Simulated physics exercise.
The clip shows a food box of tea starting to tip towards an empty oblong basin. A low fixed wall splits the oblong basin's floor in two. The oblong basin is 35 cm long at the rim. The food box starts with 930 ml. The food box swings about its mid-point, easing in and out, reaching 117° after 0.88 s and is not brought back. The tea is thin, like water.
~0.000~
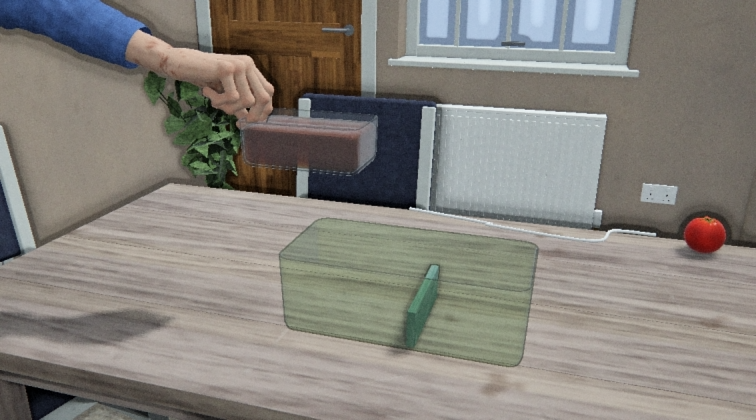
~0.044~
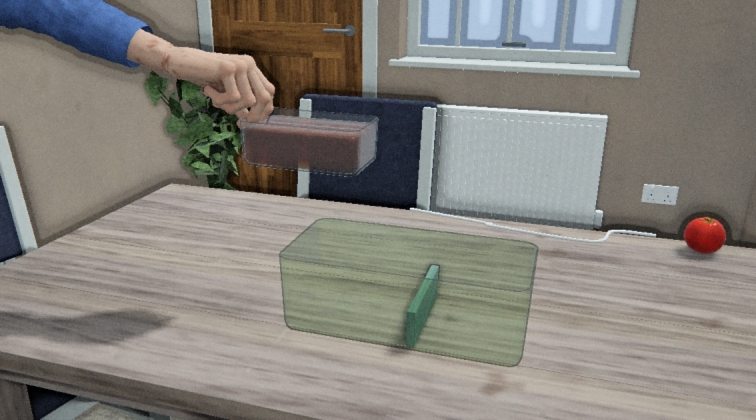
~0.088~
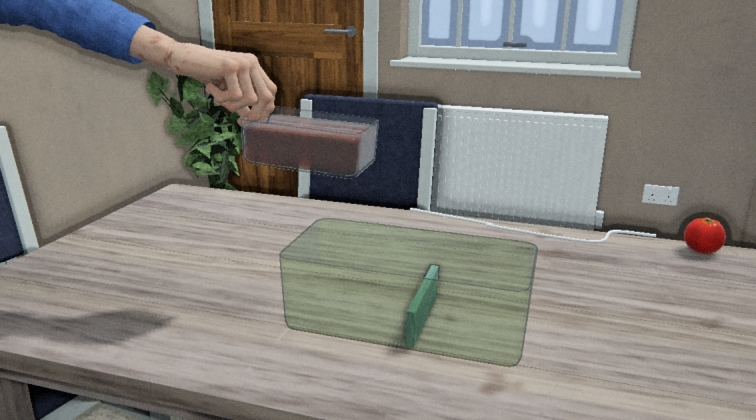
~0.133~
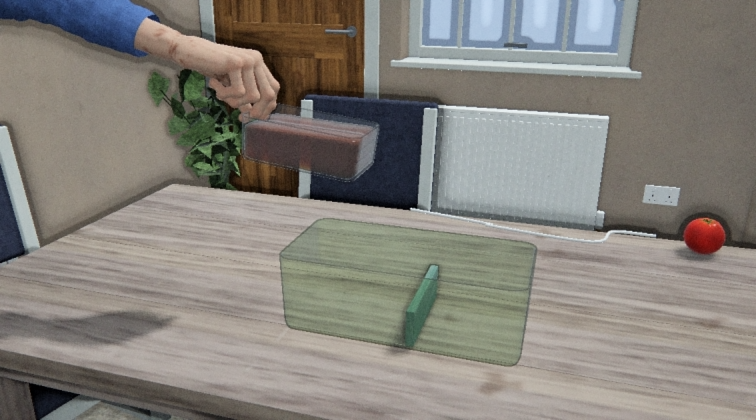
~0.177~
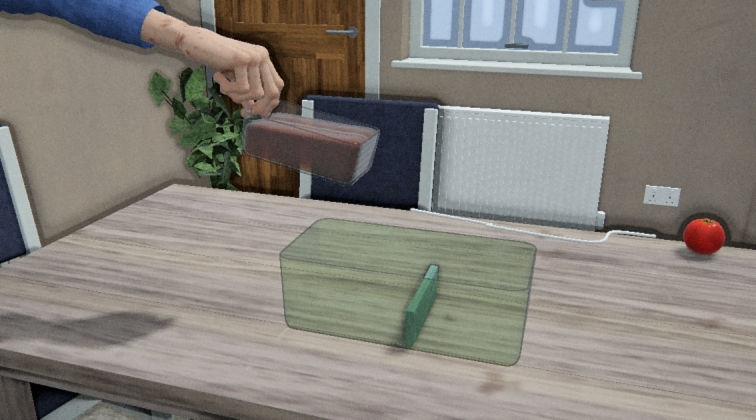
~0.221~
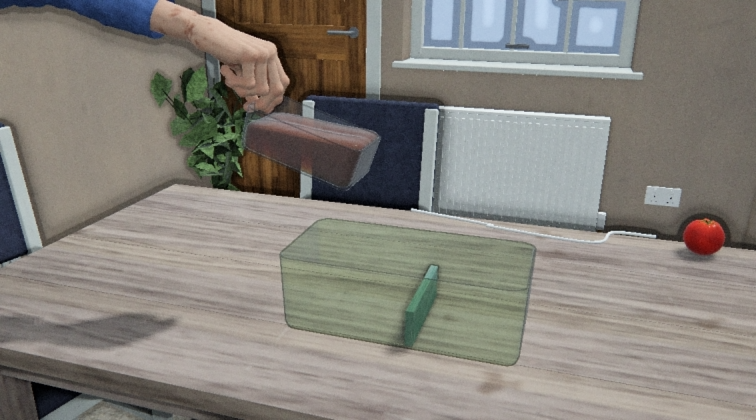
A translucent box of reddish-brown liquid tilting gradually down to the right beneath a hand, above an empty green-tinted basin on a table.
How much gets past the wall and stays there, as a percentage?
The far part has some 22 per cent.
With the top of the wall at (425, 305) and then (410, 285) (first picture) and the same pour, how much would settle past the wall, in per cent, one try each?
First 35, then 50 per cent.
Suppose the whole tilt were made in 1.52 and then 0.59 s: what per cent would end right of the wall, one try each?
First 40, then 10 per cent.
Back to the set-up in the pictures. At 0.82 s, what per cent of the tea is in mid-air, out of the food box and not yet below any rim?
Near 6 in a hundred.
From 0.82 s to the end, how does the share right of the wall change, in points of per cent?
The share moves up, by some 1 per cent.
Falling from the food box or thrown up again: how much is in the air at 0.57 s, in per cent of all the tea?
Some 48 per cent.
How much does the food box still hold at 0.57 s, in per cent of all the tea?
About 16 per cent.
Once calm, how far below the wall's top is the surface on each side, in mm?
Some 36 mm on the left and 48 mm on the right.
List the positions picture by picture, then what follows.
It leans 0°; its right rim is at (369, 124); the tea meets the walls at (257, 121) and (369, 130); the oblong basin's rim runs from (299, 237) to (535, 267); the wall's top is at (424, 288), in the first picture.
It leans 1°; its right rim is at (369, 126); the tea meets the walls at (258, 121) and (369, 130), in the second picture.
It leans 3°; its right rim is at (370, 128); the tea meets the walls at (259, 120) and (369, 132), in the third picture.
It leans 7°; its right rim is at (370, 133); the tea meets the walls at (260, 119) and (370, 134), in the fourth picture.
It leans 11°; its right rim is at (371, 138); the tea meets the walls at (261, 119) and (371, 136), in the fifth picture.
It leans 17°; its right rim is at (371, 145); the tea meets the walls at (261, 119) and (374, 141); 1 per cent is over the edge, in the sixth picture.
After 0.57 s the tilt is 84° and 16 per cent is still to pour, 23 is left of the wall and 13 right of it.
After 0.82 s the tilt is 116° and 1 per cent is still to pour, 68 is left of the wall and 21 right of it.
After 1.09 s the tilt is 117° and 0 per cent is still to pour, 71 is left of the wall and 22 right of it.
After 1.38 s the tilt is 117° and 0 per cent is still to pour, 72 is left of the wall and 22 right of it.
In the end 72 per cent lies left of the wall, 22 right of it and 6 outside.
